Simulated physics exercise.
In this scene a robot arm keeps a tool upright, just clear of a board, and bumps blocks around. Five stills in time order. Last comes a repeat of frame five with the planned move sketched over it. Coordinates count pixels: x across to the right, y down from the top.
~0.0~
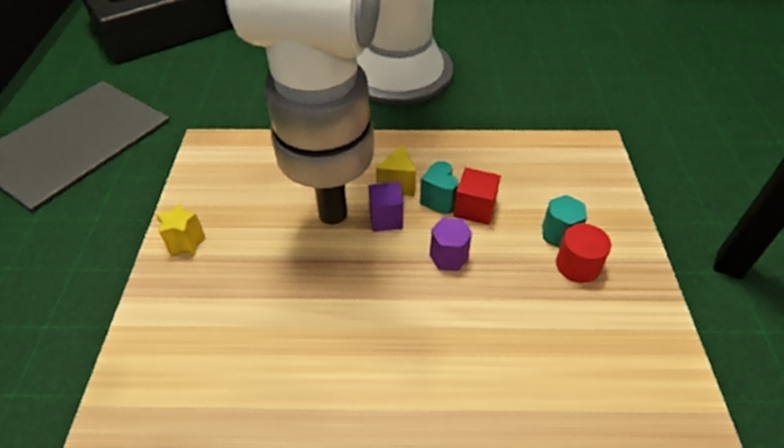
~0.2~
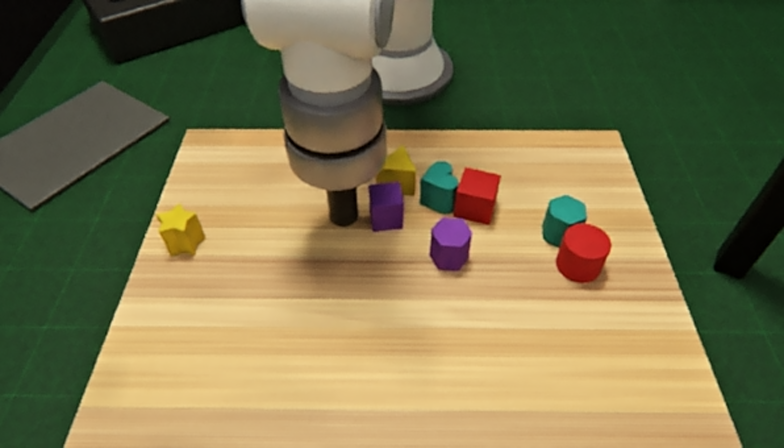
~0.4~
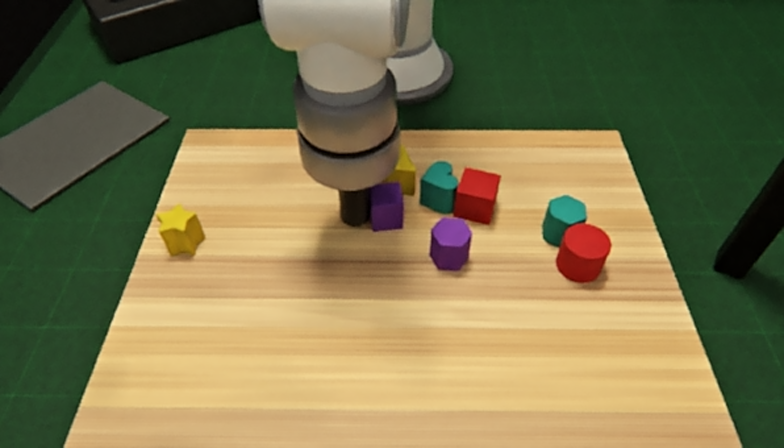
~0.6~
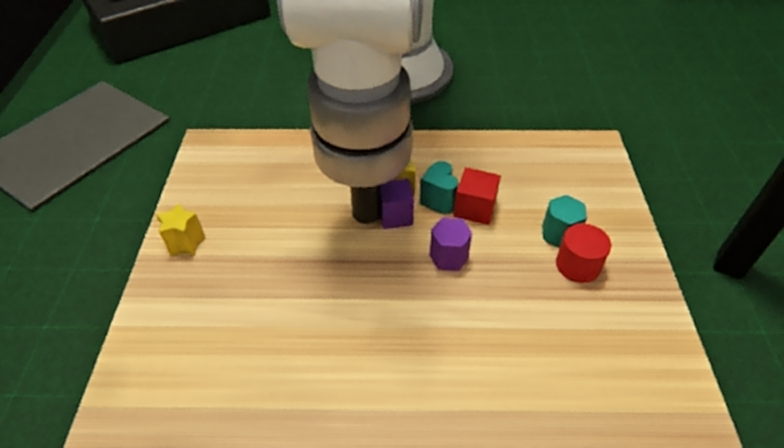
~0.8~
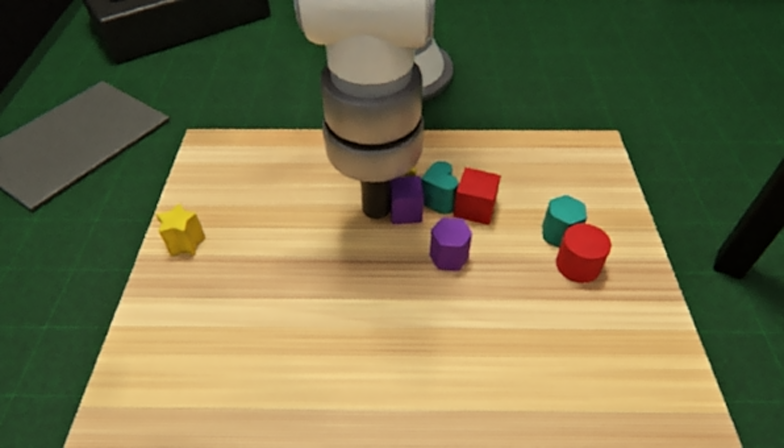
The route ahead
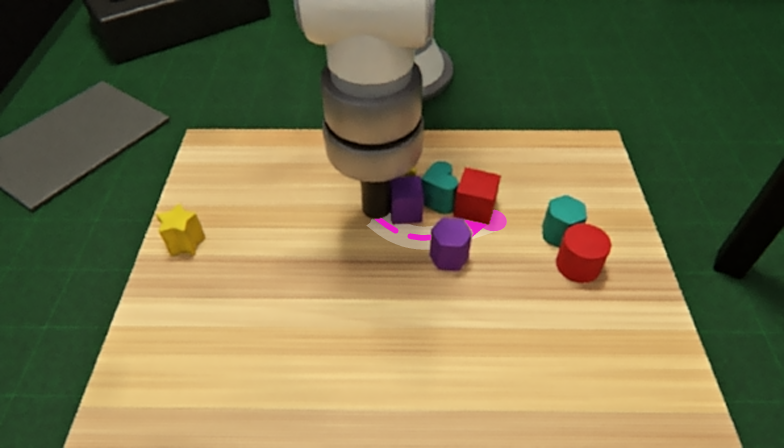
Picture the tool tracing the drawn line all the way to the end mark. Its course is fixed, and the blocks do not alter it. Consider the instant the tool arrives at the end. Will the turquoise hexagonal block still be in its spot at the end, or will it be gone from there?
At the end of the path, it will still be in place.
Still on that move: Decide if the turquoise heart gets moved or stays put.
Here the turquoise heart moves off its spot.
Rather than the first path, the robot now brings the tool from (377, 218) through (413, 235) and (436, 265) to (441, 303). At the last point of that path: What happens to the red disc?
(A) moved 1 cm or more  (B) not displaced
B
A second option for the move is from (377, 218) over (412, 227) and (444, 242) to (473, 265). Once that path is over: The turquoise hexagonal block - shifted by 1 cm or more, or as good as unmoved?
It stays.
The drawn path runs from (377, 218) via (412, 237) and (454, 232), ending at (492, 220).
The first path, step by step. One third of the way, tool (412, 227); purple square block (425, 191), turned 60° anticlockwise; turquoise heart (443, 172).
Two thirds of the way, tool (455, 223); purple square block (442, 186), turned 90° anticlockwise; turquoise heart (445, 163), turned 30° anticlockwise; purple hexagonal block (463, 234), turned 35° clockwise; red square block (482, 182).
At the end, tool (494, 211); purple square block (443, 185), turned 100° anticlockwise; turquoise heart (444, 162), turned 30° anticlockwise; purple hexagonal block (463, 234), turned 35° clockwise; red square block (496, 171), turned 25° anticlockwise; turquoise hexagonal block not moved.
